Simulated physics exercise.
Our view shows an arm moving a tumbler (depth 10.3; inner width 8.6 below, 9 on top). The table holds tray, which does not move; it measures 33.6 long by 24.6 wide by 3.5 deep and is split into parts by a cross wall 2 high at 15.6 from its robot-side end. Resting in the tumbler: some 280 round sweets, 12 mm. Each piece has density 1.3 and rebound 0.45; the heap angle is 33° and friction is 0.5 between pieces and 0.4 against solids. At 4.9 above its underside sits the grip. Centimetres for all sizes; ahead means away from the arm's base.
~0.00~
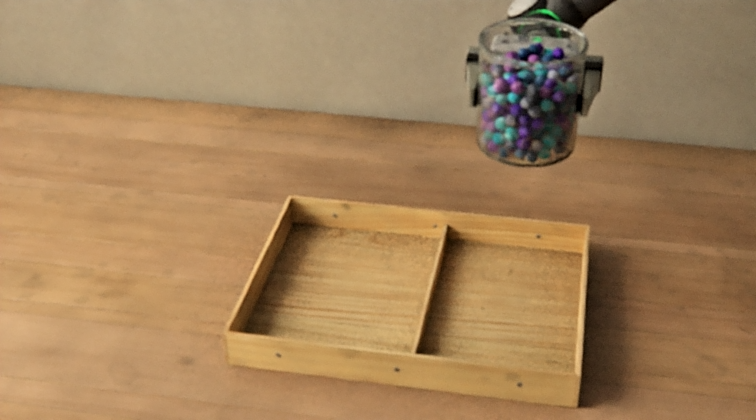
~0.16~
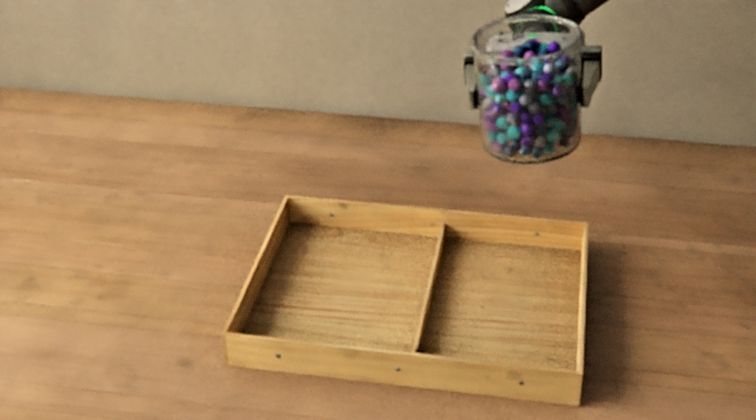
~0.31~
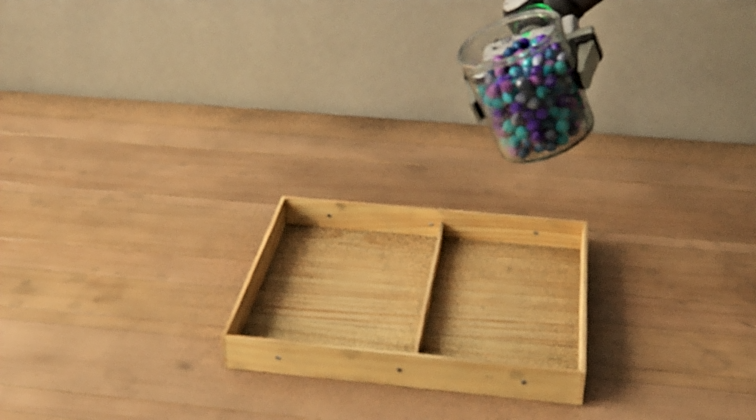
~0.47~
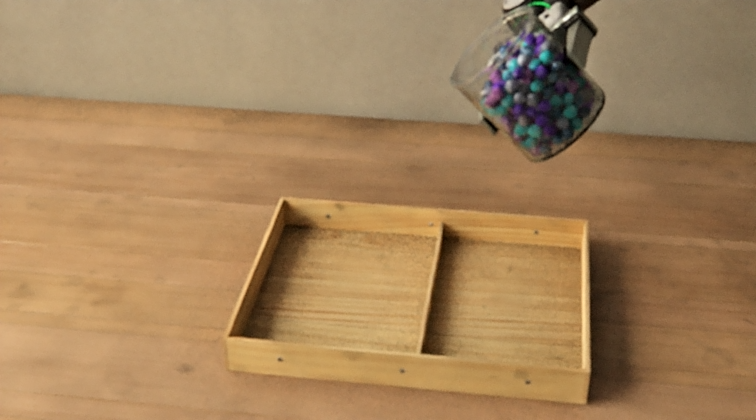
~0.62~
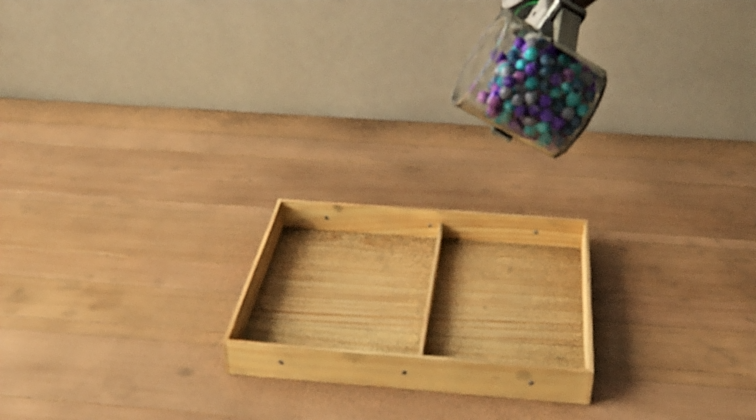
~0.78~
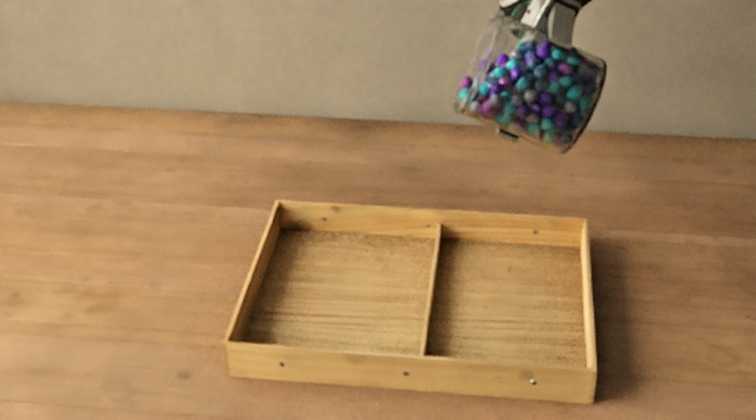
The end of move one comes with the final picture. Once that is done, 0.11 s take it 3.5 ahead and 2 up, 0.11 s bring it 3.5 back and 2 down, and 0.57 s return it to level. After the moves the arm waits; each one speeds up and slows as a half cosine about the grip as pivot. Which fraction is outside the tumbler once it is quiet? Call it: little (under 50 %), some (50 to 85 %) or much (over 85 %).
Little - under 50 %.
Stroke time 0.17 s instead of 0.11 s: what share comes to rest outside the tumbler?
Estimate: Near 10 per cent.
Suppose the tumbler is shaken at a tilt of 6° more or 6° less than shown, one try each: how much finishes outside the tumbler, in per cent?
I'd expect close to 45 and then 25 per cent.
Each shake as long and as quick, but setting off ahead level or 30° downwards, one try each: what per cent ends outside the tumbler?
Result: Approx. 20 % and 10 %, one try each.
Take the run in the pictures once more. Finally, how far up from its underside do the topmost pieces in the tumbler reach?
I'd put it at close to 7.5 centimetres.
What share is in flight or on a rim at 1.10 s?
Roughly 31 per cent.
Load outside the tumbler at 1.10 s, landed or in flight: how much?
About 35 per cent.
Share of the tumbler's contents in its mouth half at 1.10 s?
Around 50 in a hundred.
By 1.10 s, tilted 62° forward, highest piece 27 above the table; 189 in the tumbler, 5 in the far-side part, 87 in flight or on a rim.
By 1.41 s, tilted 12° forward, highest piece 30 above the table; 181 in the tumbler, 95 in the far-side part, 3 in the robot-side part, 1 on the table or floor, 1 in flight or on a rim.
By 1.77 s, level, highest piece 29 above the table; 181 in the tumbler, 96 in the far-side part, 3 in the robot-side part, 1 on the table or floor.
By 2.82 s, level, highest piece 28 above the table; 181 in the tumbler, 96 in the far-side part, 3 in the robot-side part, 1 on the table or floor.
Final count, 181 in the tumbler, 96 in the far-side part, 3 in the robot-side part, 1 on the table or floor. That is 36 % outside the tumbler.
